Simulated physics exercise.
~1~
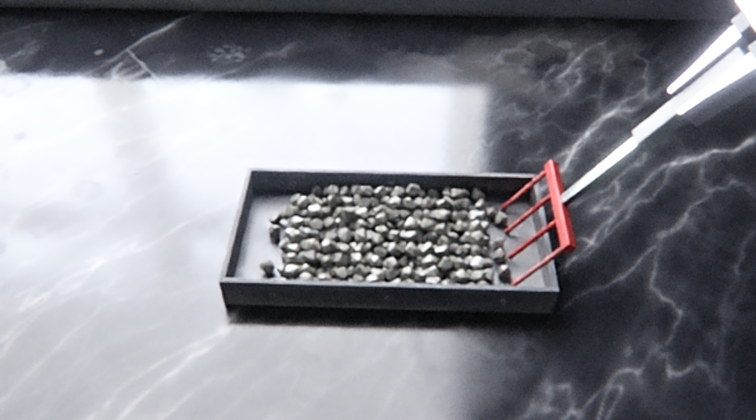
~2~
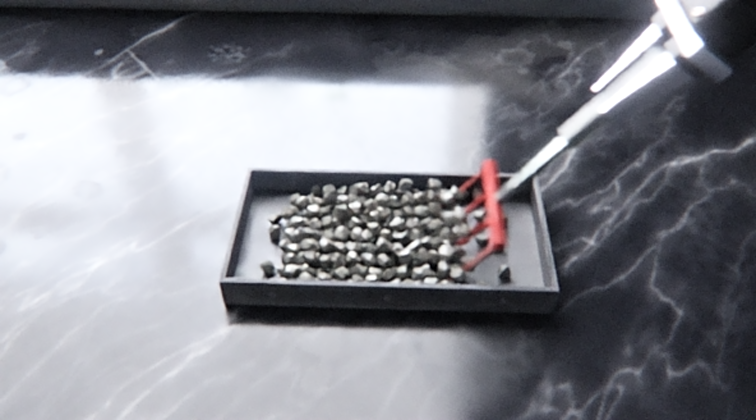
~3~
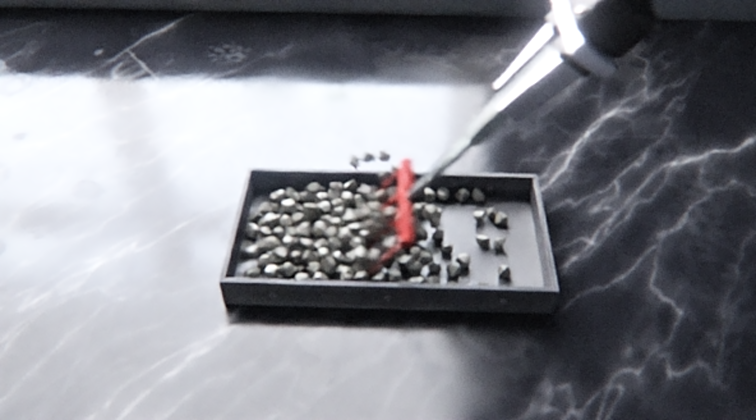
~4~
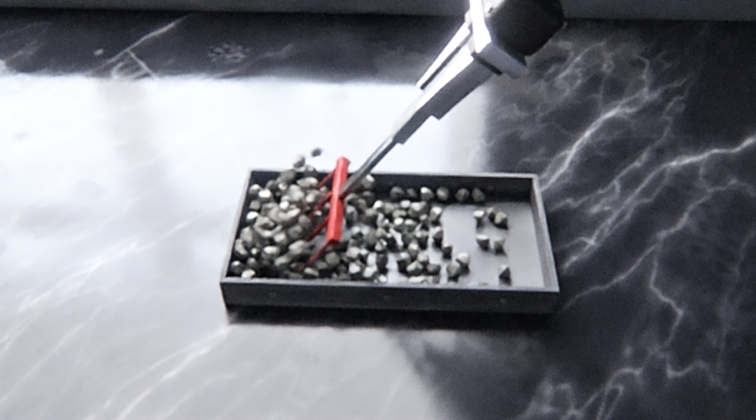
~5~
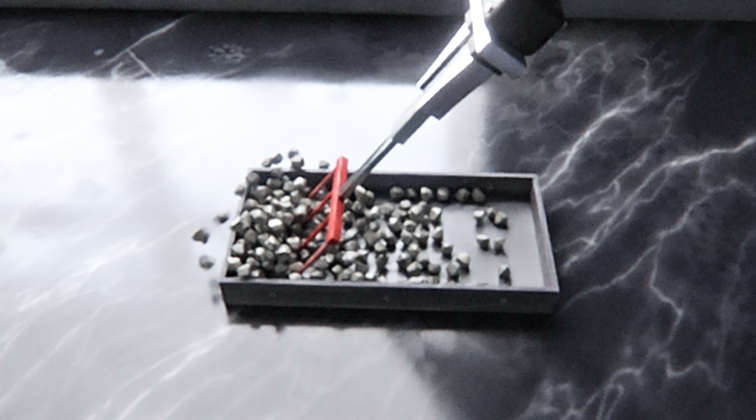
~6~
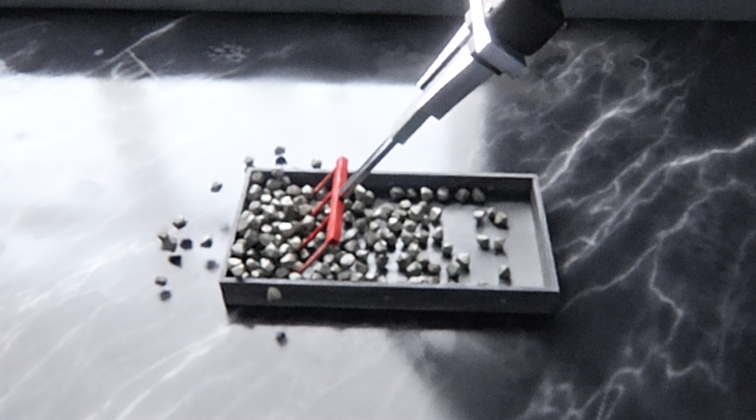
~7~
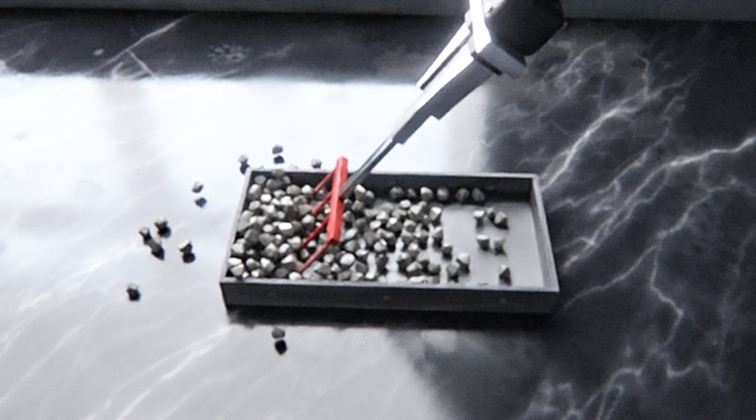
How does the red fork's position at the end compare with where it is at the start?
The fork starts at the right end of the tray and ends up farther left, among the pebbles in the left part of the tray.
